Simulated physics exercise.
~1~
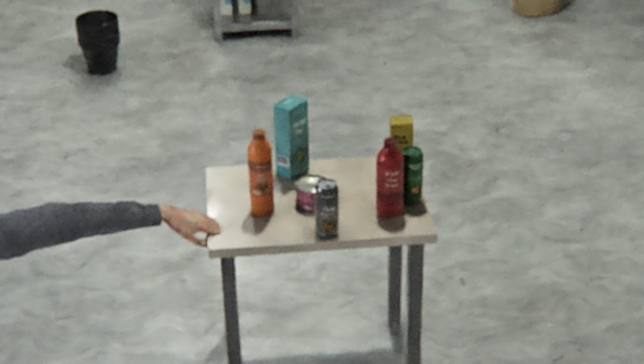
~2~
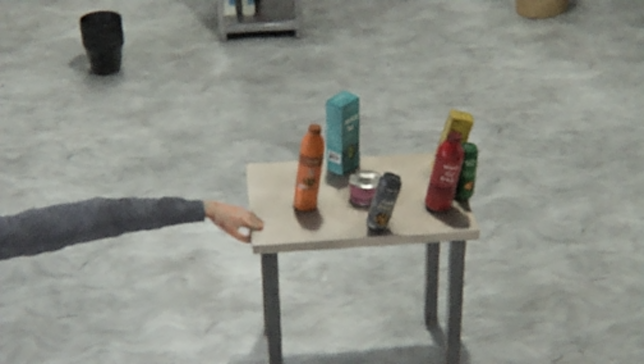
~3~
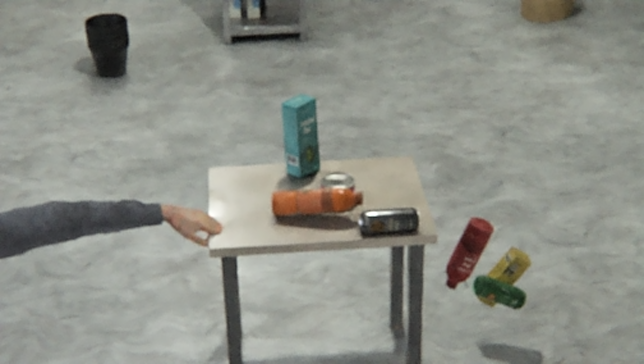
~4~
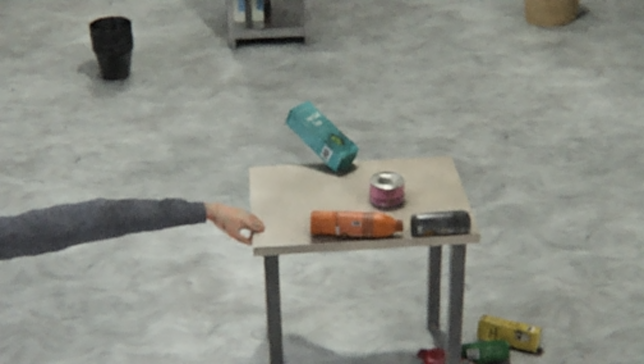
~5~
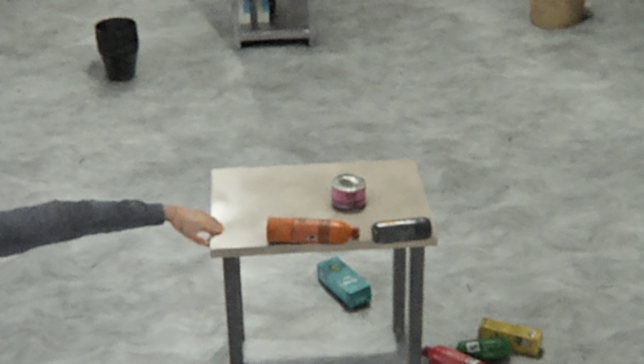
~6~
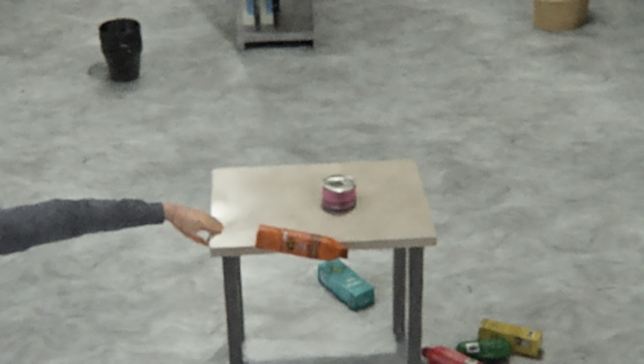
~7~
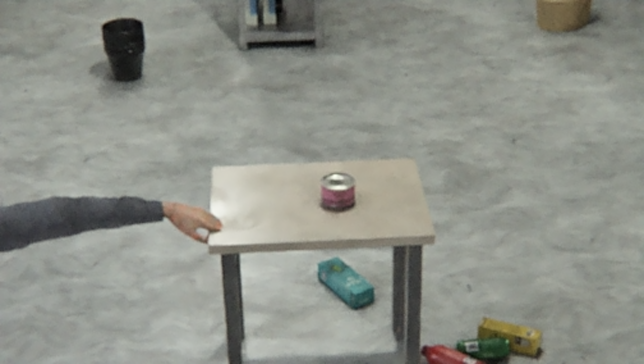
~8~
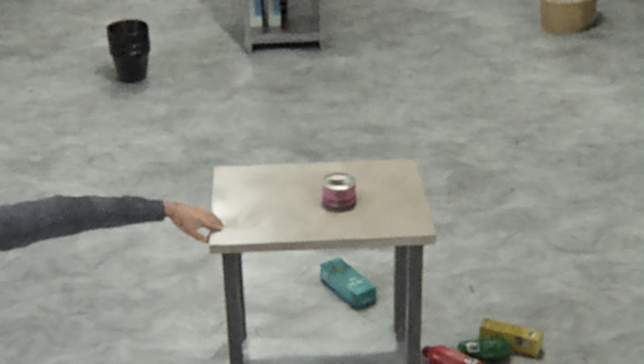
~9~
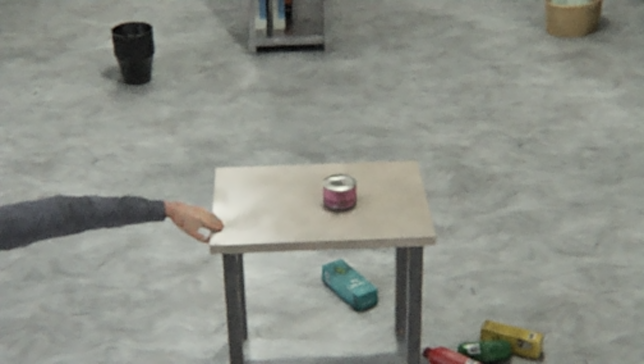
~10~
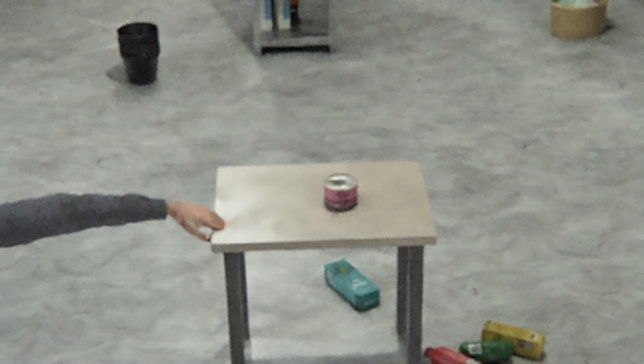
Hand jerking a small table right and left, toppling bottles, cans and cartons to the floor until only a pink tub remains.
